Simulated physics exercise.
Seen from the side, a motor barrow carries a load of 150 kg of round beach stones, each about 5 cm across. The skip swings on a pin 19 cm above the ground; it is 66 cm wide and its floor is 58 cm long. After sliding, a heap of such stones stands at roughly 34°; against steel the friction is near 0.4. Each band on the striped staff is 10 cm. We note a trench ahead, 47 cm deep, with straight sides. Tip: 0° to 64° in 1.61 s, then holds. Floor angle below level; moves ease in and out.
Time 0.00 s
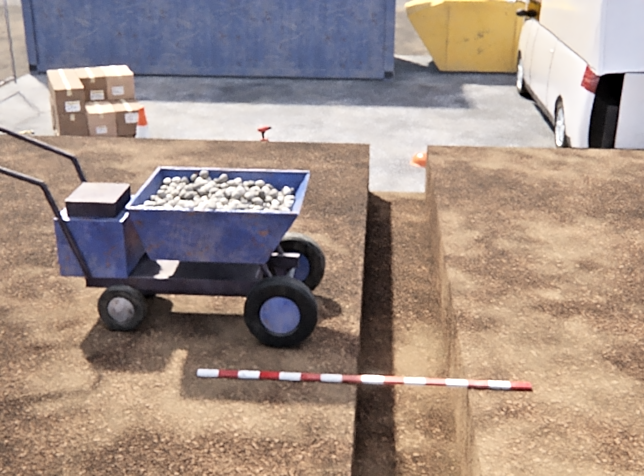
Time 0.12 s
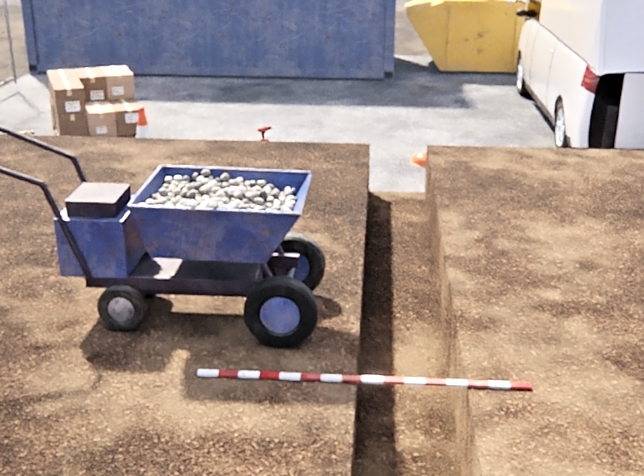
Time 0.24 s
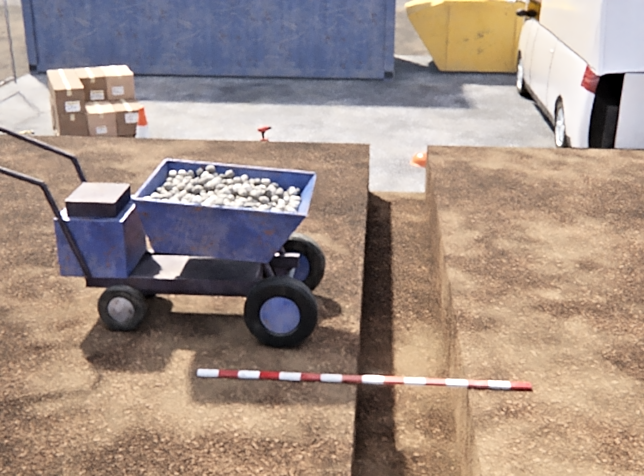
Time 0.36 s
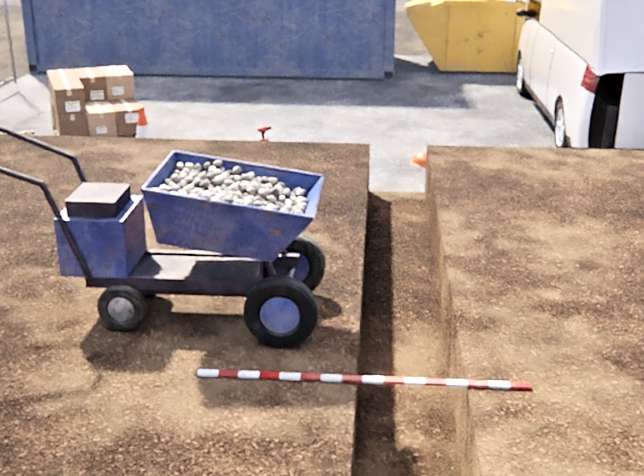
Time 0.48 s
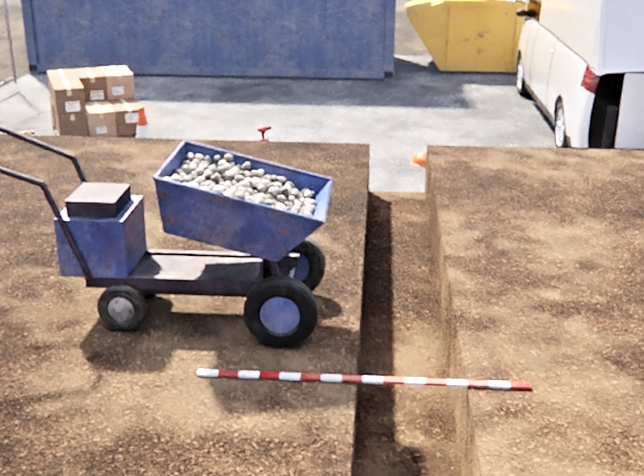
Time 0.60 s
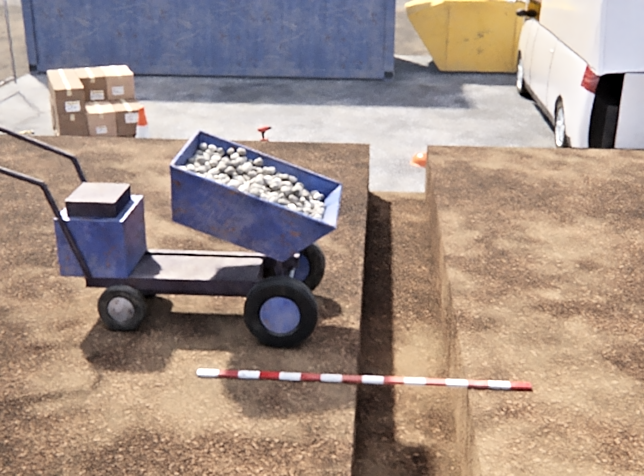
In the video, a blue motor barrow loaded with rounded stones stands beside a straight-sided trench, near a red-and-white striped staff. Its skip gradually tilts forward to the right, the rear end rising while the wheeled base stays still.
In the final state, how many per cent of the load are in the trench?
About 81 per cent are in the trench in the final state.
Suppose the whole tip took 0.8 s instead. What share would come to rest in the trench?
Probably about 65 in a hundred.
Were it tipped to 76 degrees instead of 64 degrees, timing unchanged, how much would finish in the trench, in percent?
Then about 95 per cent.
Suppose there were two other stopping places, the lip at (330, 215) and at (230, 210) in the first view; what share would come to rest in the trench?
Near 55 and near 70 percent.
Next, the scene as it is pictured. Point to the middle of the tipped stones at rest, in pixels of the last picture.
Resting centre: About (415, 388).
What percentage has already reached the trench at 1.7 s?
Around 40 per cent of it.
After 1.2 s the floor is at 54°; 99 % in the skip, 1 % in the trench; the foremost stones are at (390, 248).
After 1.7 s the floor is at 64°; 61 % in the skip, 38 % in the trench, 1 % past the trench; the foremost stones are at (474, 327).
After 2.1 s the floor is at 64°; 39 % in the skip, 58 % in the trench, 3 % past the trench; the foremost stones are at (534, 330).
After 4.0 s the floor is at 64°; 15 % in the skip, 81 % in the trench, 3 % past the trench; the foremost stones are at (577, 342).
